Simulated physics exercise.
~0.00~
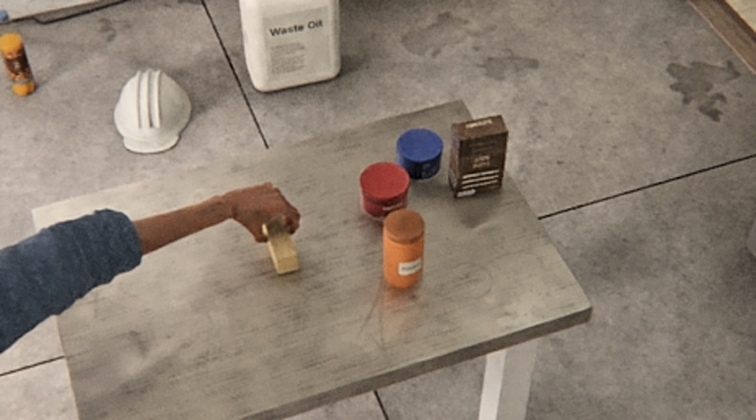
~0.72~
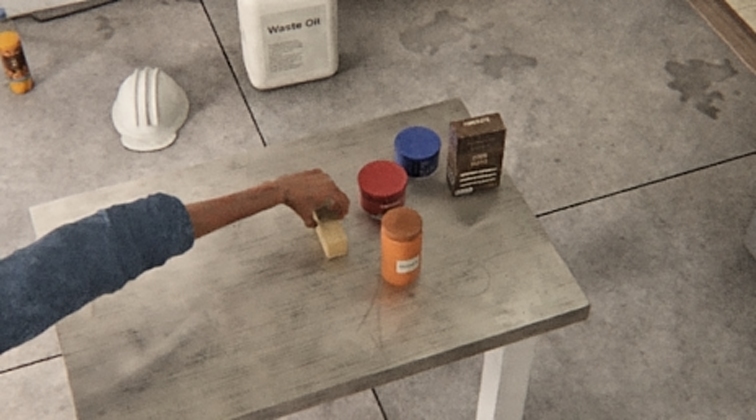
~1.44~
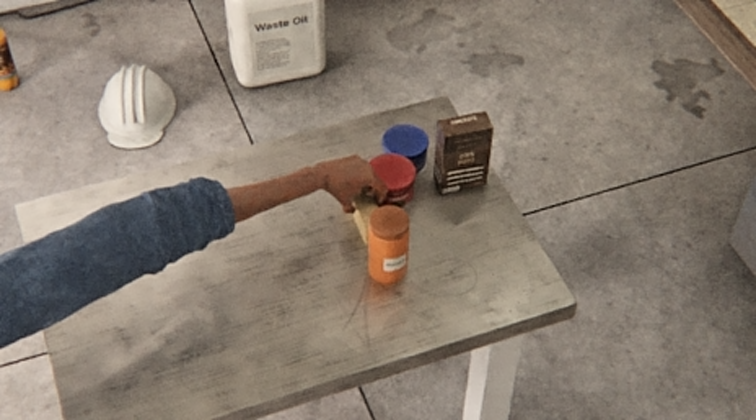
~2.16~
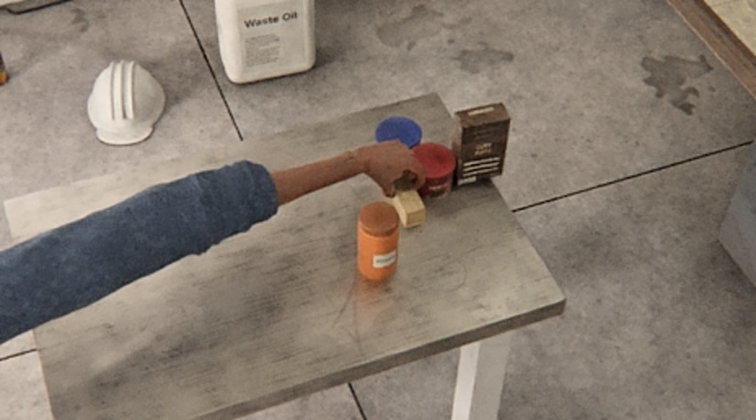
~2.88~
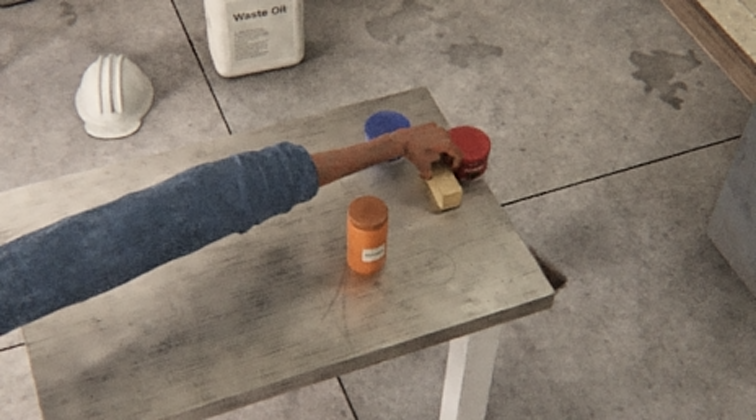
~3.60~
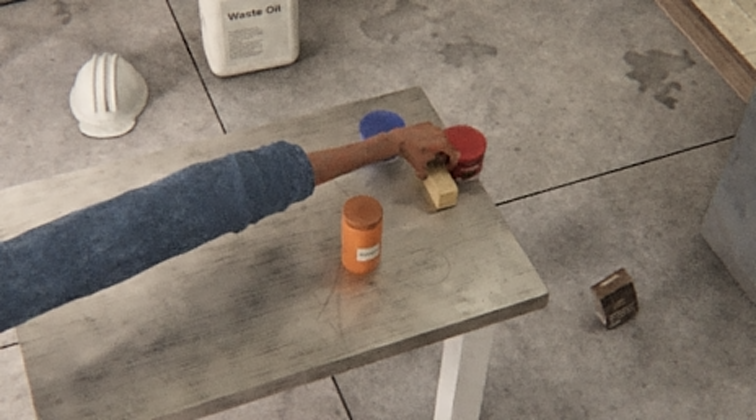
An arm in a blue sleeve reaches from the left over a worn grey table, seen from above, holding a small pale wooden block. A red tub, a blue tub and a brown packet stand toward the far right corner, with an orange jar nearer, while a white helmet and a waste oil container sit on the concrete floor behind. The hand slides the block right until it meets the red tub. The red tub moves along, and the packet shifts to the edge and drops off. The block stops, leaving the packet leaning on the floor and both tubs and the jar on the table.
